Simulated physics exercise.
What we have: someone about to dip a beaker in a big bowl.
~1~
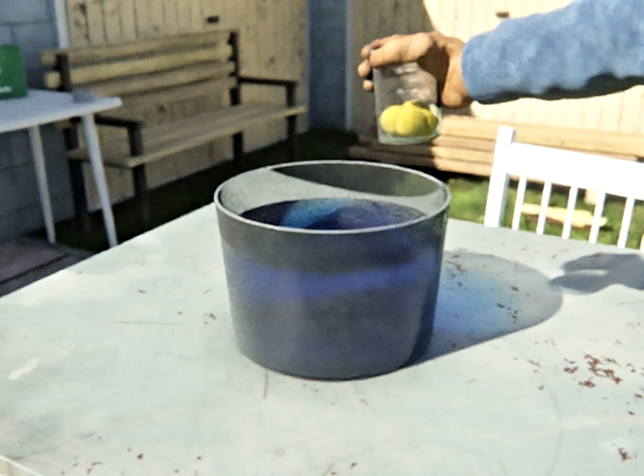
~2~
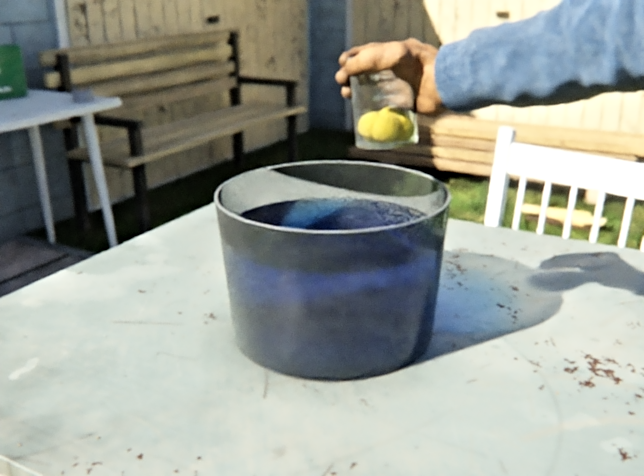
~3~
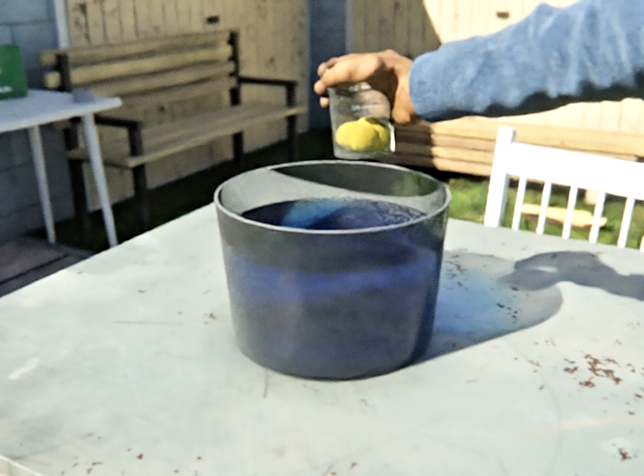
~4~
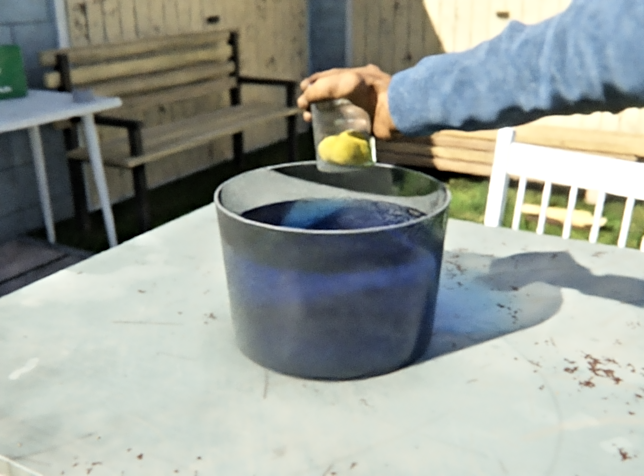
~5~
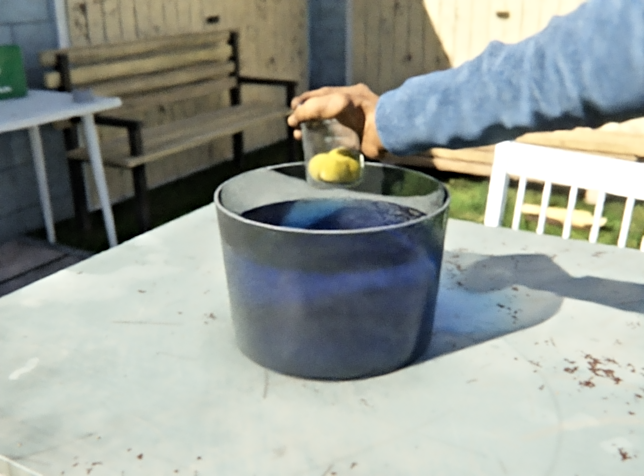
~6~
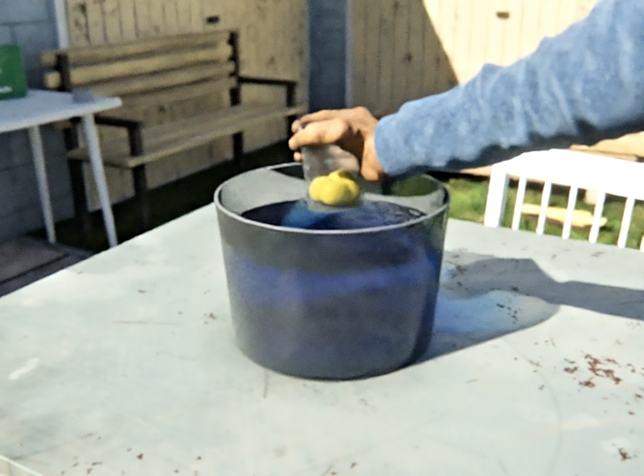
In a sunlit yard, a hand lowering a clear beaker holding something yellow, mouth up, leftward over a big dark bowl.
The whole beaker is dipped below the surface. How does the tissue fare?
The tissue is flooded.
Soon after, the beaker enters the dyed water.
Later, dyed water pours in as the air escapes.
In the end, the beaker is under, flooded, and the tissue is wet.
